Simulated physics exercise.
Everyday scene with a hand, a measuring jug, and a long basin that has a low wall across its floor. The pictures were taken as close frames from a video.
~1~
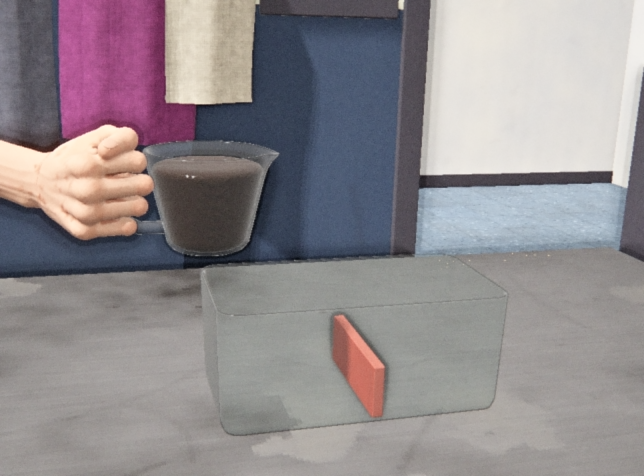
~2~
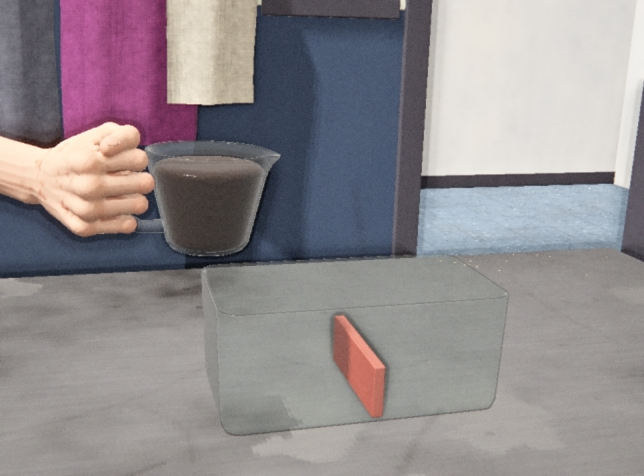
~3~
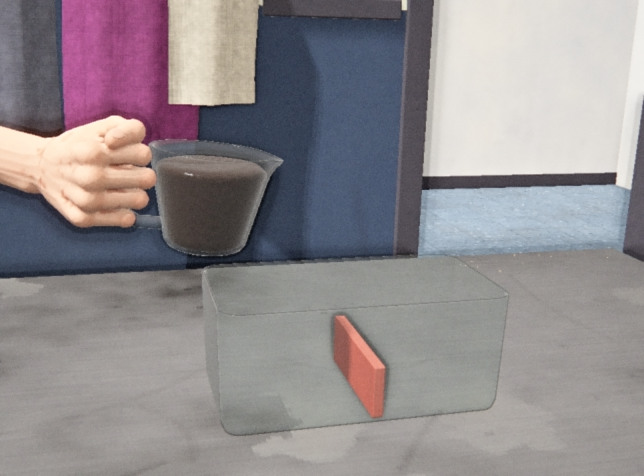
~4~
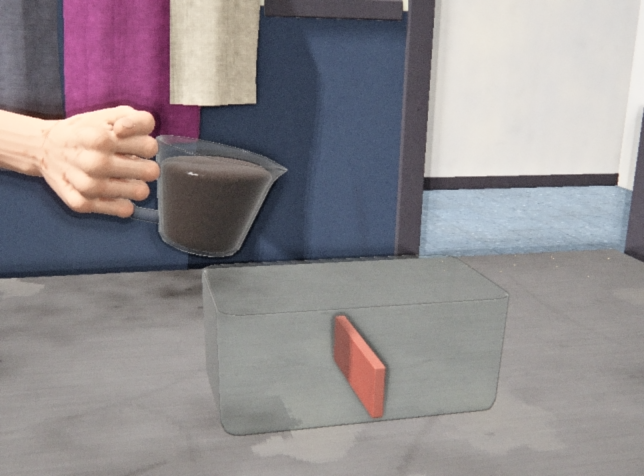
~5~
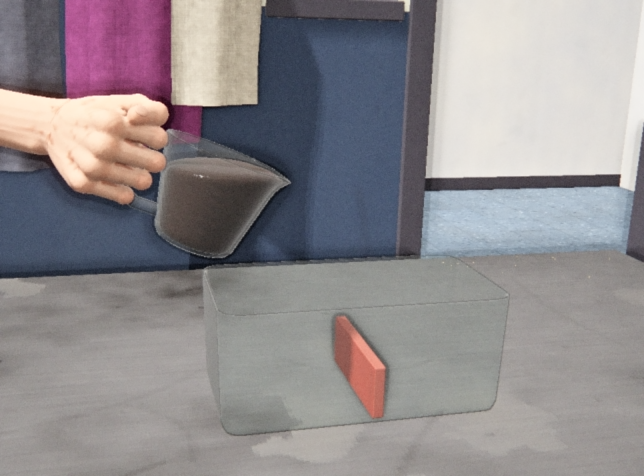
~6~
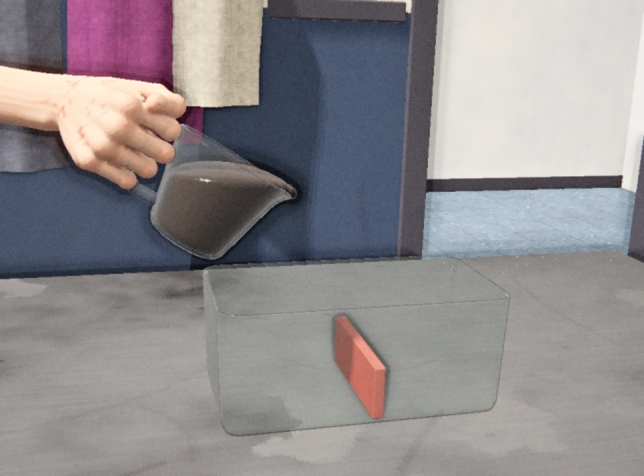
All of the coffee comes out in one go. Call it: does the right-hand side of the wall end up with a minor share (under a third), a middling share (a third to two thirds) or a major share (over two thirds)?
The right side gets a minor share.
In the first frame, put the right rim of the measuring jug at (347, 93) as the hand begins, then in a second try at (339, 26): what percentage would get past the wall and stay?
It comes to about 90 %, followed by about 90 %.
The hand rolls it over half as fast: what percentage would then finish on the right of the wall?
It comes to about 0 per cent.
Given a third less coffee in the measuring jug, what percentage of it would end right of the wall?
About 5 parts in a hundred, give or take.
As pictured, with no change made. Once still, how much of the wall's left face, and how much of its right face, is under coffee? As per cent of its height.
I get 40 % for the left and 0 % for the right.
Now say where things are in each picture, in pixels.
It leans 0°; its right rim is at (278, 152); the coffee meets the walls at (150, 166) and (263, 164); the long basin's rim runs from (209, 291) to (480, 275); the wall's top is at (358, 341), in the first frame.
It leans 1°; its right rim is at (280, 153); the coffee meets the walls at (152, 165) and (263, 164), in the second frame.
It leans 6°; its right rim is at (283, 159); the coffee meets the walls at (156, 162) and (265, 166), in the third frame.
It leans 13°; its right rim is at (287, 168); the coffee meets the walls at (160, 162) and (271, 170), in the fourth frame.
It leans 22°; its right rim is at (290, 180); the coffee meets the walls at (165, 165) and (280, 174), in the fifth frame.
It leans 32°; its right rim is at (292, 196); the coffee meets the walls at (166, 173) and (287, 188); 2 per cent is over the edge, in the sixth frame.
A moment on, the measuring jug is tipped on its side and 37 per cent is still to pour, 43 is left of the wall and 0 right of it.
Next, the measuring jug is tipped right over and 4 per cent is still to pour, 90 is left of the wall and 1 right of it.
Then the measuring jug is tipped right over and 0 per cent is still to pour, 93 is left of the wall and 5 right of it.
Later the measuring jug is tipped right over and 0 per cent is still to pour, 94 is left of the wall and 5 right of it.
In the end 94 per cent lies left of the wall, 5 right of it and 1 outside.
